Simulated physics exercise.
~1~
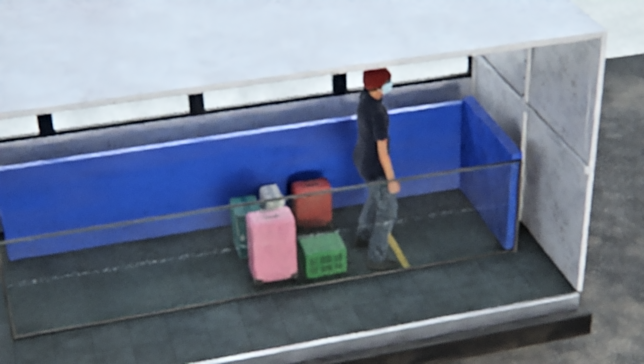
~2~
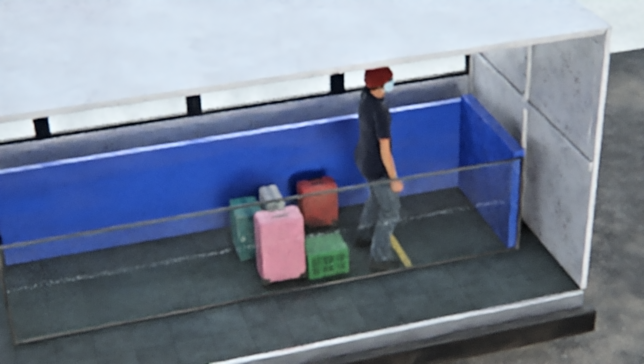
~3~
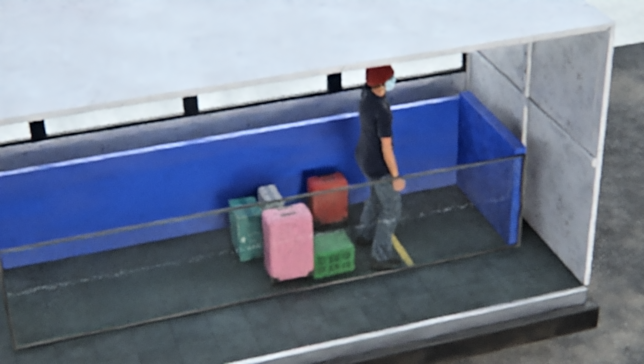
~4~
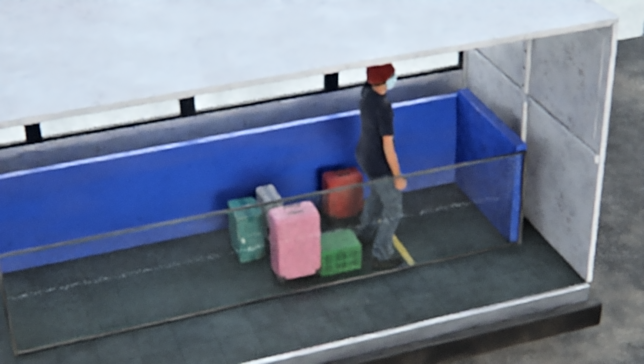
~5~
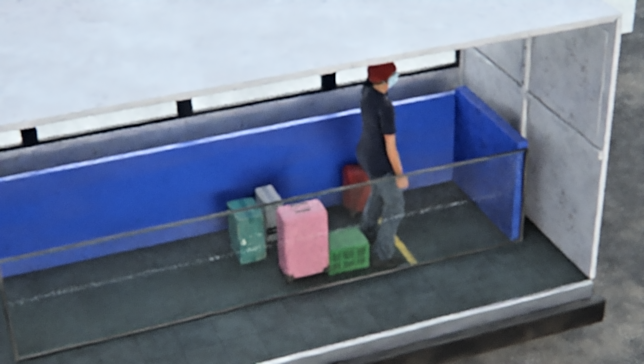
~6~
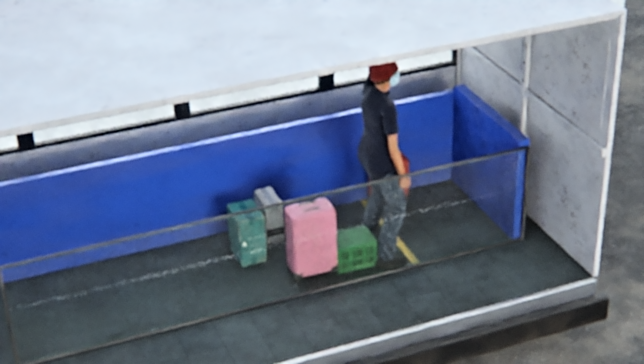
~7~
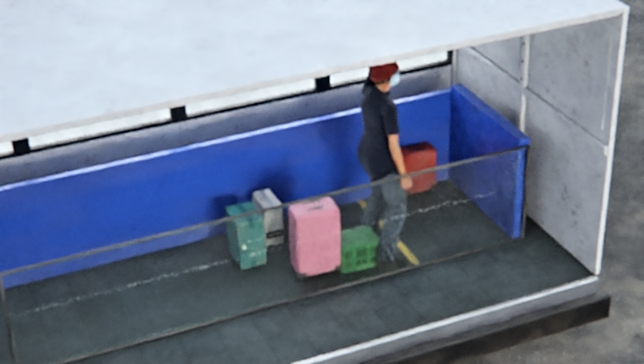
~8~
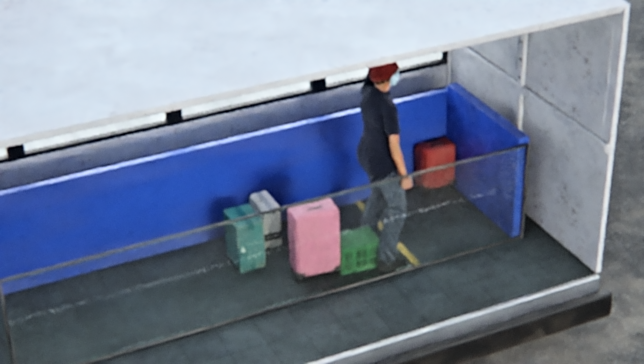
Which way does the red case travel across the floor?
The red case moves to the right, passing behind the standing person.
